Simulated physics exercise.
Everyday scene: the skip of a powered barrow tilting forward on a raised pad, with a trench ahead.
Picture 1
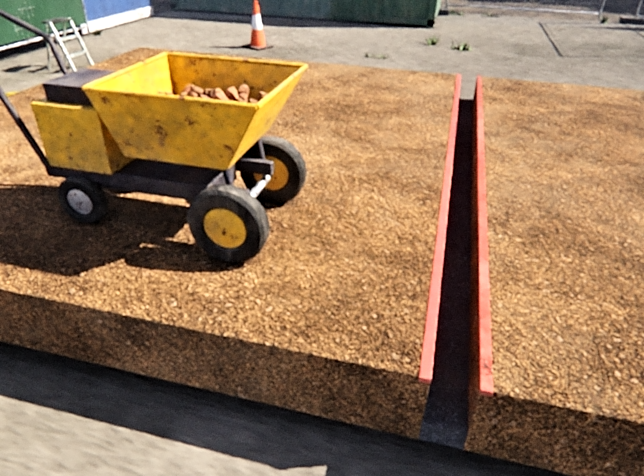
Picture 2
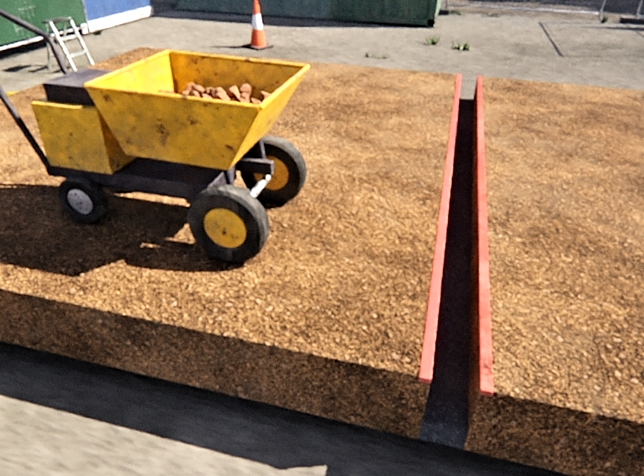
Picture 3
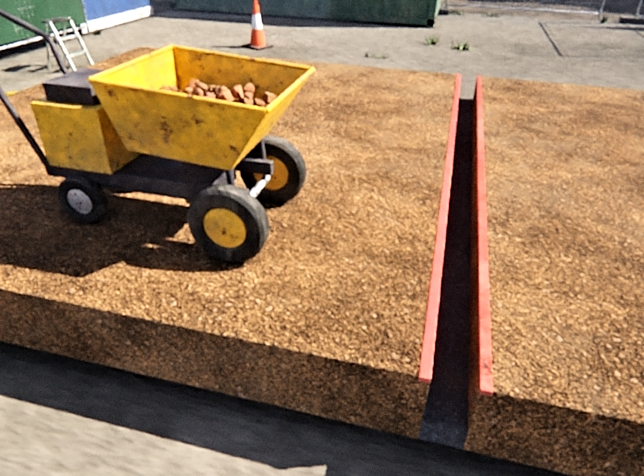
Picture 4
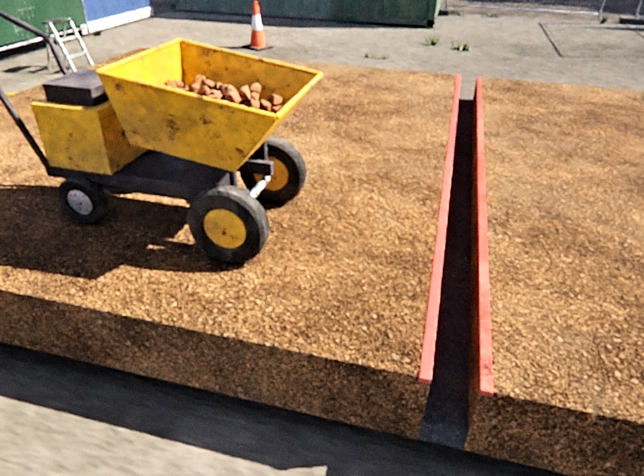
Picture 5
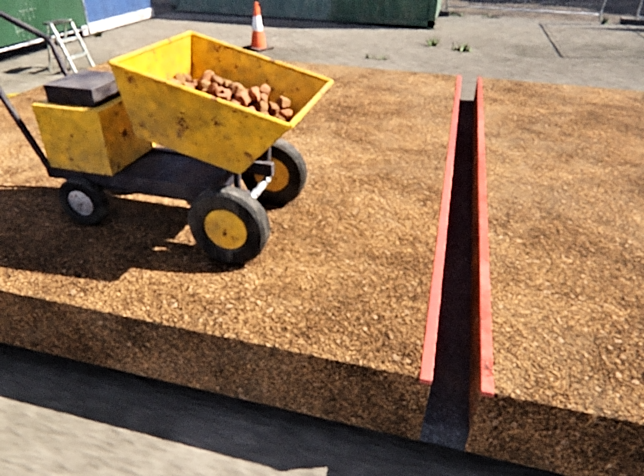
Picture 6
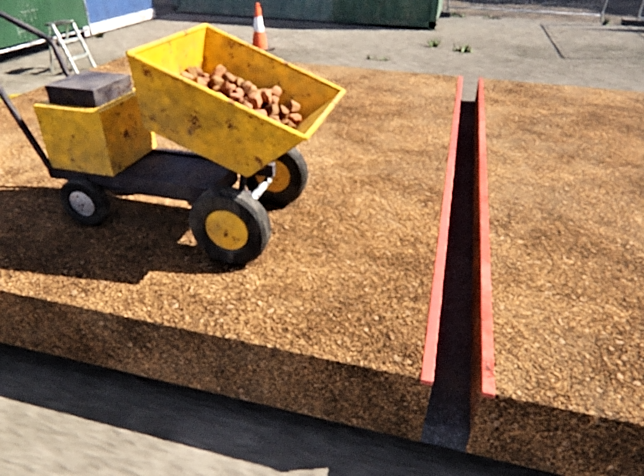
The yellow skip of a small powered barrow, holding reddish-brown clods, starts level and tilts gradually forward to the right until it is clearly tipped, while the wheels stay put on the brown raised pad beside a red-edged trench.
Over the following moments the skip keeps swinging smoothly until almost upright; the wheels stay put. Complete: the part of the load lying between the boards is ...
Less than half.
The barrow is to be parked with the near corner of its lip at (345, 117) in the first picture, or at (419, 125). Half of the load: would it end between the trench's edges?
Stop 1: Beyond half. Stop 2: Short of half.
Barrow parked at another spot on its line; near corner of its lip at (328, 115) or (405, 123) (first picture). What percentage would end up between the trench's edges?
Near 80 % and 0 %.
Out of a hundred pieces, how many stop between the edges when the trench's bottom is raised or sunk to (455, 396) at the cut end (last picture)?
I'd say around 10 in a hundred.
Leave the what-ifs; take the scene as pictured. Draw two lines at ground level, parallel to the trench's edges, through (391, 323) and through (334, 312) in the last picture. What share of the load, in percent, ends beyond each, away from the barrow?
Result, first then second: 40 %, 80 %.
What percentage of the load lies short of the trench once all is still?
Close to 70 in a hundred.
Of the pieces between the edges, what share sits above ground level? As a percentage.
My figure is near 0 per cent.
Soon after the last picture, skip tipped steeply; all in the skip.
A little later, skip tipped right over; nearly all in the skip; a small part short of the trench.
Later still, skip tipped right over; about a third in the skip; about half short of the trench; a small part in or heaped over the trench.
At rest, skip tipped right over; about a quarter in the skip; about two thirds short of the trench; a small part in or heaped over the trench; none beyond it.
